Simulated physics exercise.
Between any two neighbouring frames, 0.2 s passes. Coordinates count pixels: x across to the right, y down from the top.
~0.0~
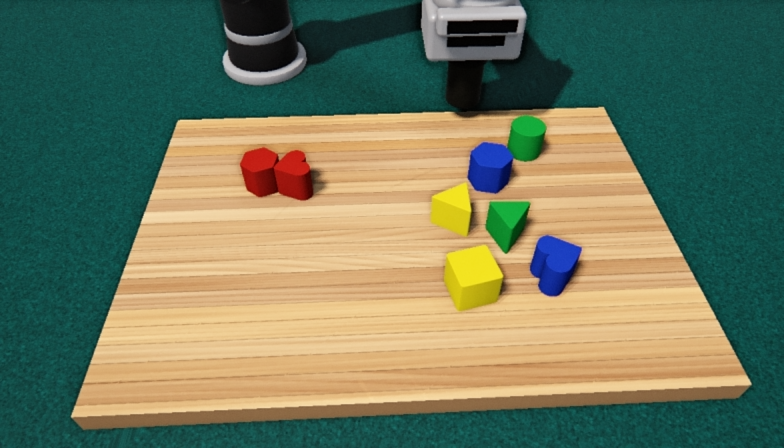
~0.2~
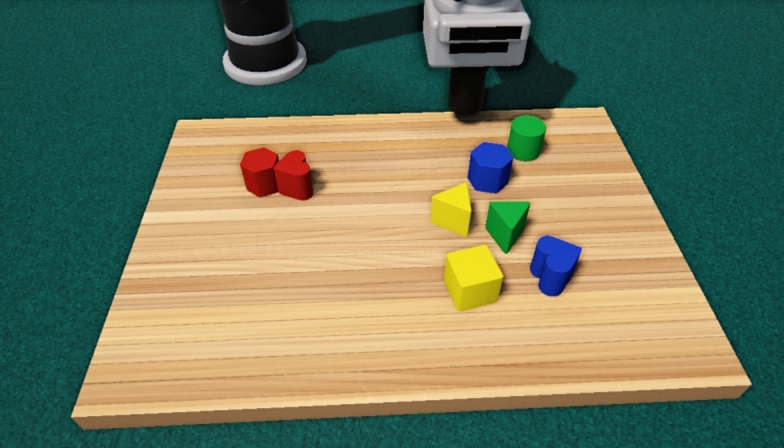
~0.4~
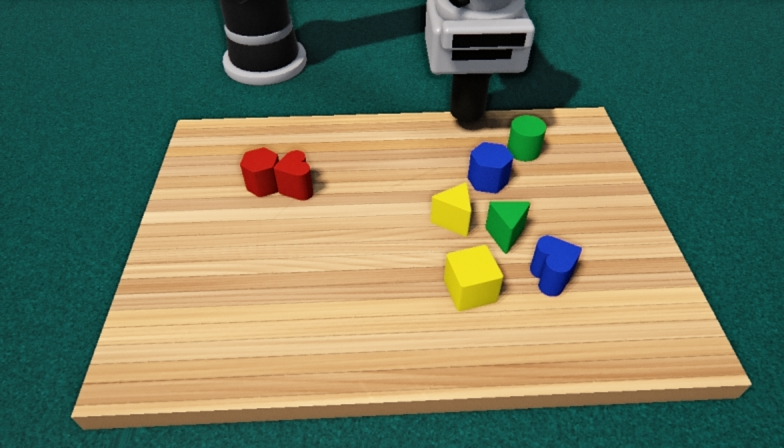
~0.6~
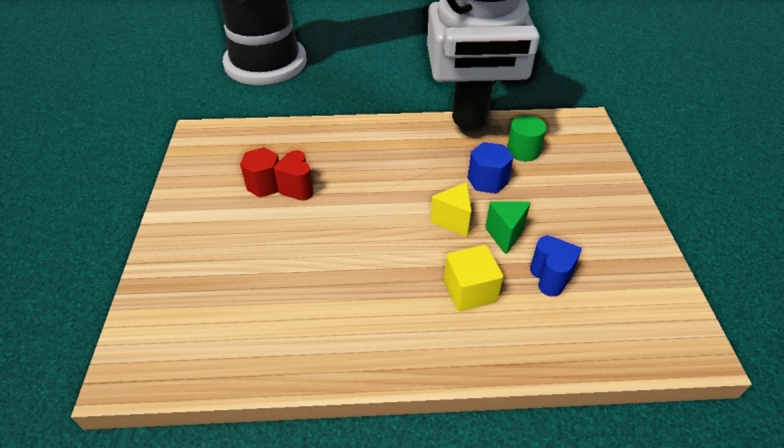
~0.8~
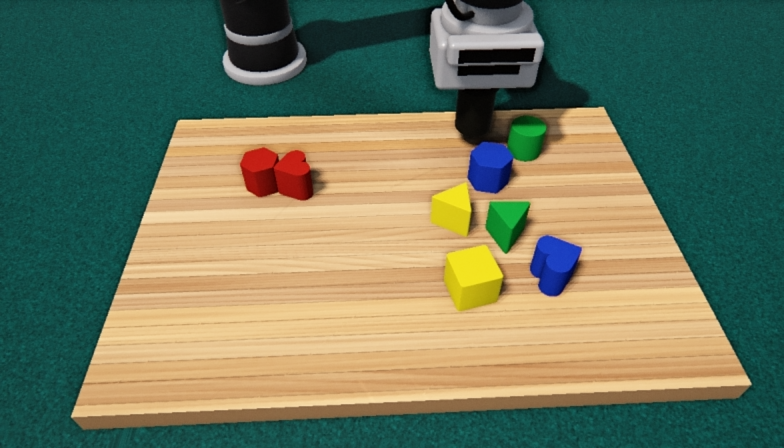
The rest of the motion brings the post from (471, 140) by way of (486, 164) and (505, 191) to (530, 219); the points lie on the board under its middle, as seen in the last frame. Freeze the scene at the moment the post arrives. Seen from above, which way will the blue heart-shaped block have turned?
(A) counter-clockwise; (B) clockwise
My pick is A.
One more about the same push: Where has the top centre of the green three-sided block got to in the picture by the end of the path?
At the end it should sit near (513, 246).
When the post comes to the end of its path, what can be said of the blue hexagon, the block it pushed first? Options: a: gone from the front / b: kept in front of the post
b: Kept in front of the post.
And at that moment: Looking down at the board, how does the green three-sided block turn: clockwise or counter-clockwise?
The twist is clockwise.
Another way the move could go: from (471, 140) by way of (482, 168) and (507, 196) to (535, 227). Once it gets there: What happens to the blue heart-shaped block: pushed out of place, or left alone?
Here the blue heart-shaped block moves off its spot.
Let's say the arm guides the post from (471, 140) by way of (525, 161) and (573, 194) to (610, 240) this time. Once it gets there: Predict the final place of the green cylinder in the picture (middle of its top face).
My estimate: (582, 135).
The first path, step by step. One third of the way, post (488, 153); blue hexagon (498, 165).
Two thirds of the way, post (508, 179); blue hexagon (515, 194); green three-sided block (513, 218), turned 15° clockwise.
At the end, post (533, 206); blue hexagon (531, 224), turned 25° clockwise; green three-sided block (513, 246), turned 30° clockwise; green cylinder still; blue heart-shaped block (563, 259), turned 20° anticlockwise.
